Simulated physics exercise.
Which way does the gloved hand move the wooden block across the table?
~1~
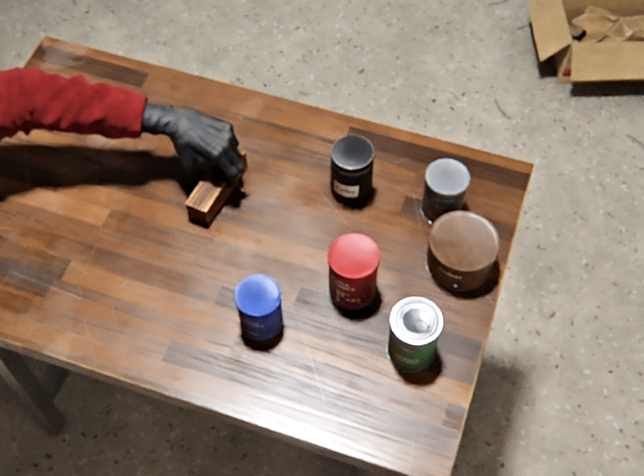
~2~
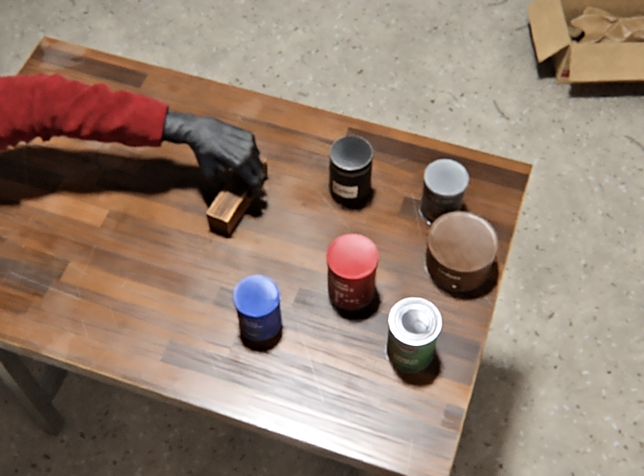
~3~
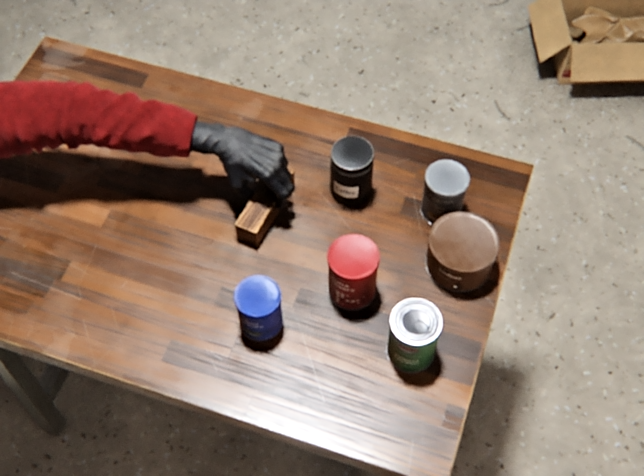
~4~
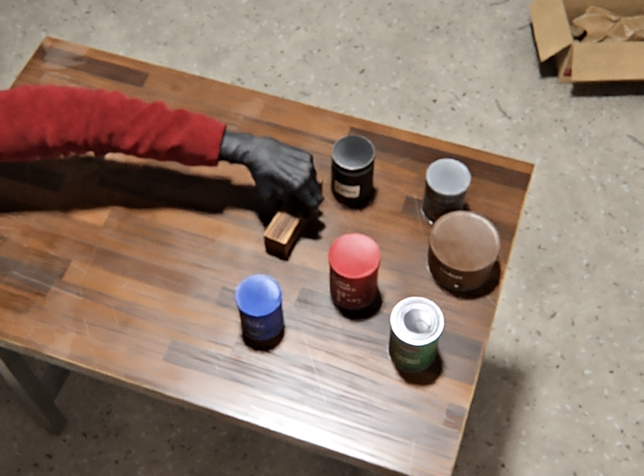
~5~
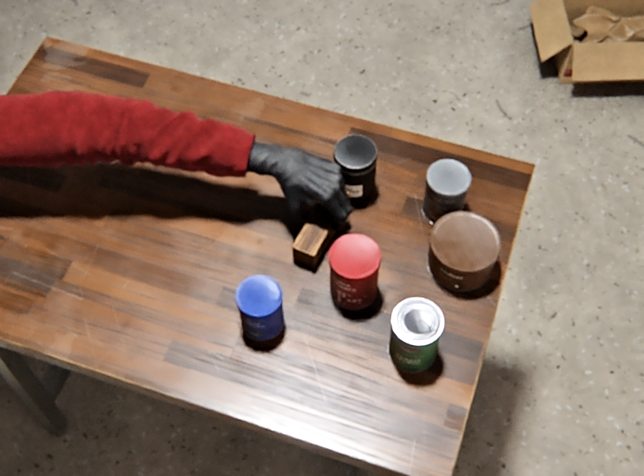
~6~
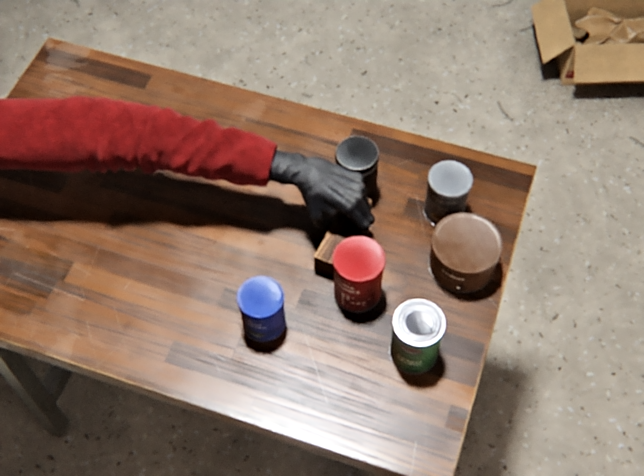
The gloved hand moves the block to the right, drifting slightly towards the viewer as it nears the red tin.
